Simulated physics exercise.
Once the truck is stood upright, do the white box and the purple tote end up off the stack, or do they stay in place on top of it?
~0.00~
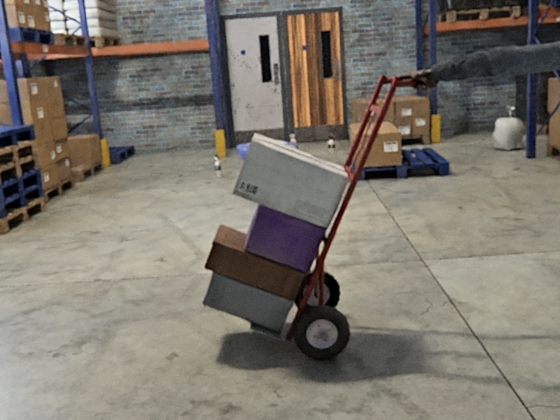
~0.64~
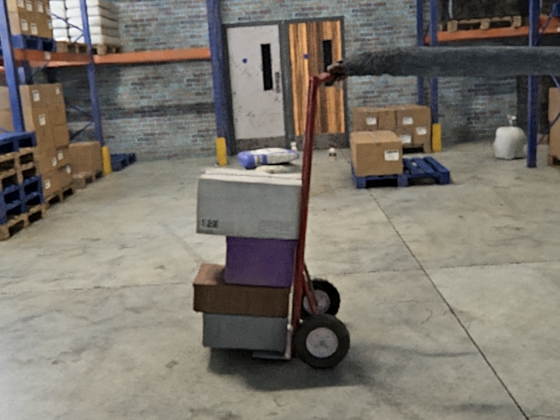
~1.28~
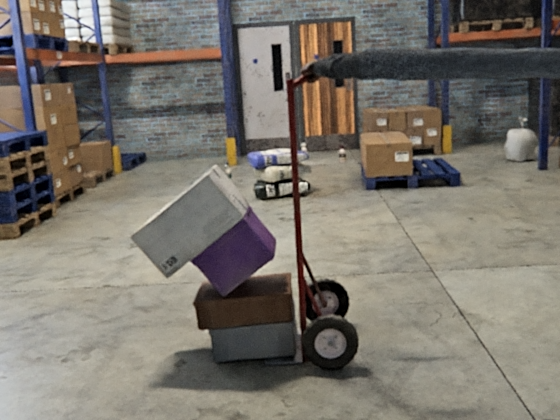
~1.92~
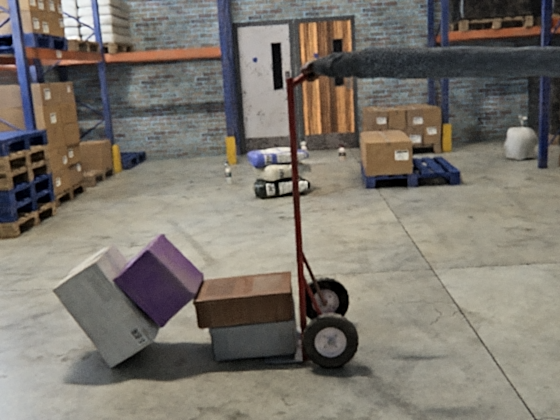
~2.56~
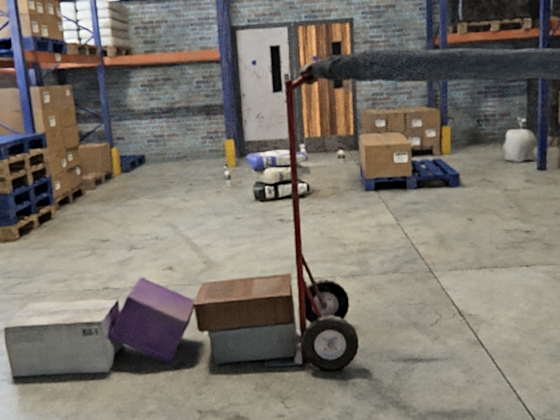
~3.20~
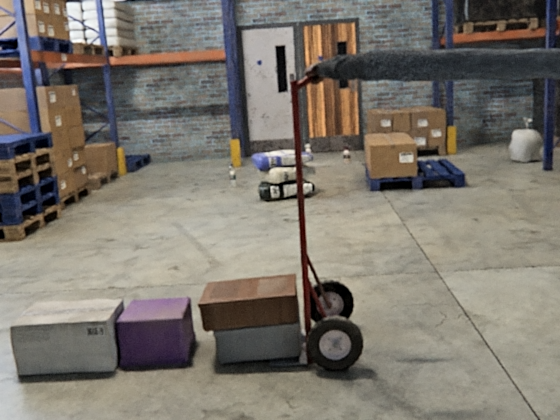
They both end up off the stack, lying on the floor to the left of the truck, while the brown and grey totes stay stacked.
In a warehouse with a brick wall and tall racks, a grey-sleeved arm reaching in from the right holds a red hand truck tilted back with four boxes stacked on it. The truck swings upright to the left until its plate is down on the concrete floor. The white box and the purple tote beneath it keep going, tipping off the stack to the left. They roll over as they drop, and the white box comes down flat while the purple tote leans before settling beside it. The brown and grey totes stay stacked against the upright truck.
